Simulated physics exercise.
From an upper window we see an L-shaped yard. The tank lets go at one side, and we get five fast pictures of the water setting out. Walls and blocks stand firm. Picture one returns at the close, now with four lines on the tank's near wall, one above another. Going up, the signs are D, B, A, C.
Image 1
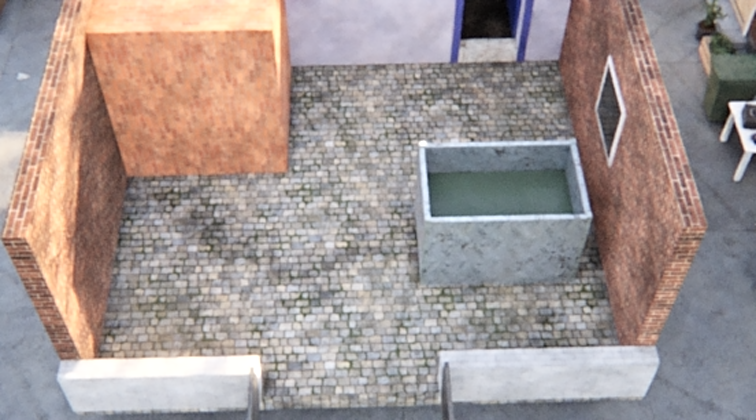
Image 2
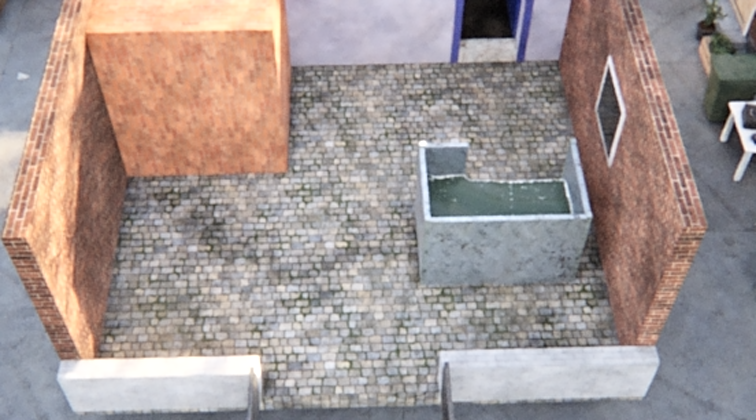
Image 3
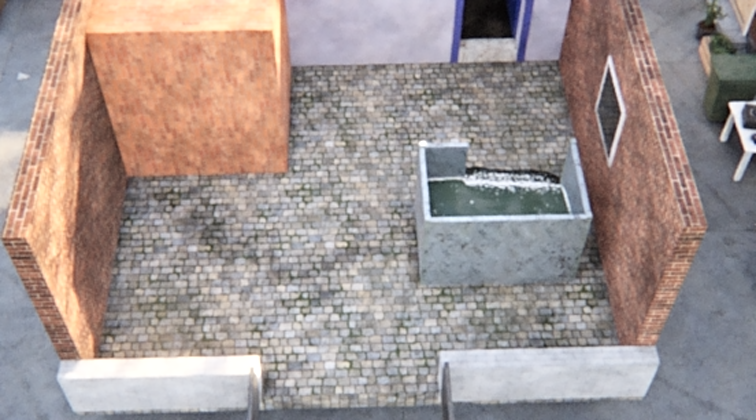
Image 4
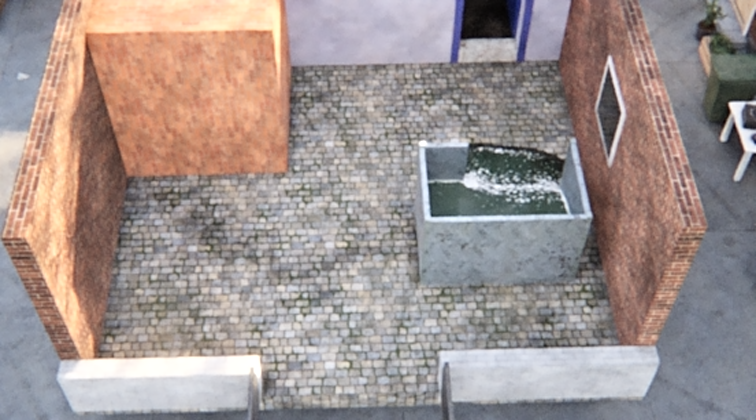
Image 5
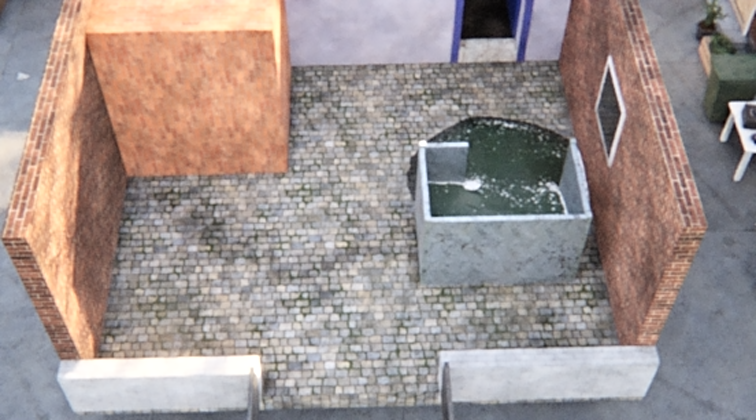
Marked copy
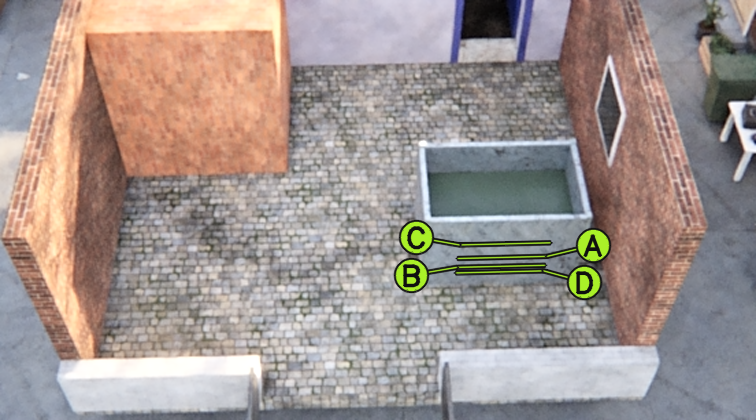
In a cobbled yard between brick walls, a stone tank of still green water lost part of its back wall, and the water churned white and spread out over the cobbles behind it.
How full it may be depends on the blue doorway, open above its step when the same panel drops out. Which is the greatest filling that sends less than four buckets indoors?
Level A.
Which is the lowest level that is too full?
Here it is level C.
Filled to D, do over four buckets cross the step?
No.
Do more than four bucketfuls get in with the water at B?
No, not at all.
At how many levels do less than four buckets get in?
Three of them.
In lime, A at (502, 257); B at (500, 266); C at (504, 243); D at (499, 271); from the bottom up D, B, A, C.
For level A, a bucket or two gets in.
For level B, nothing gets over.
For level C, about 9 bucketfuls get in.
For level D, nothing gets over.
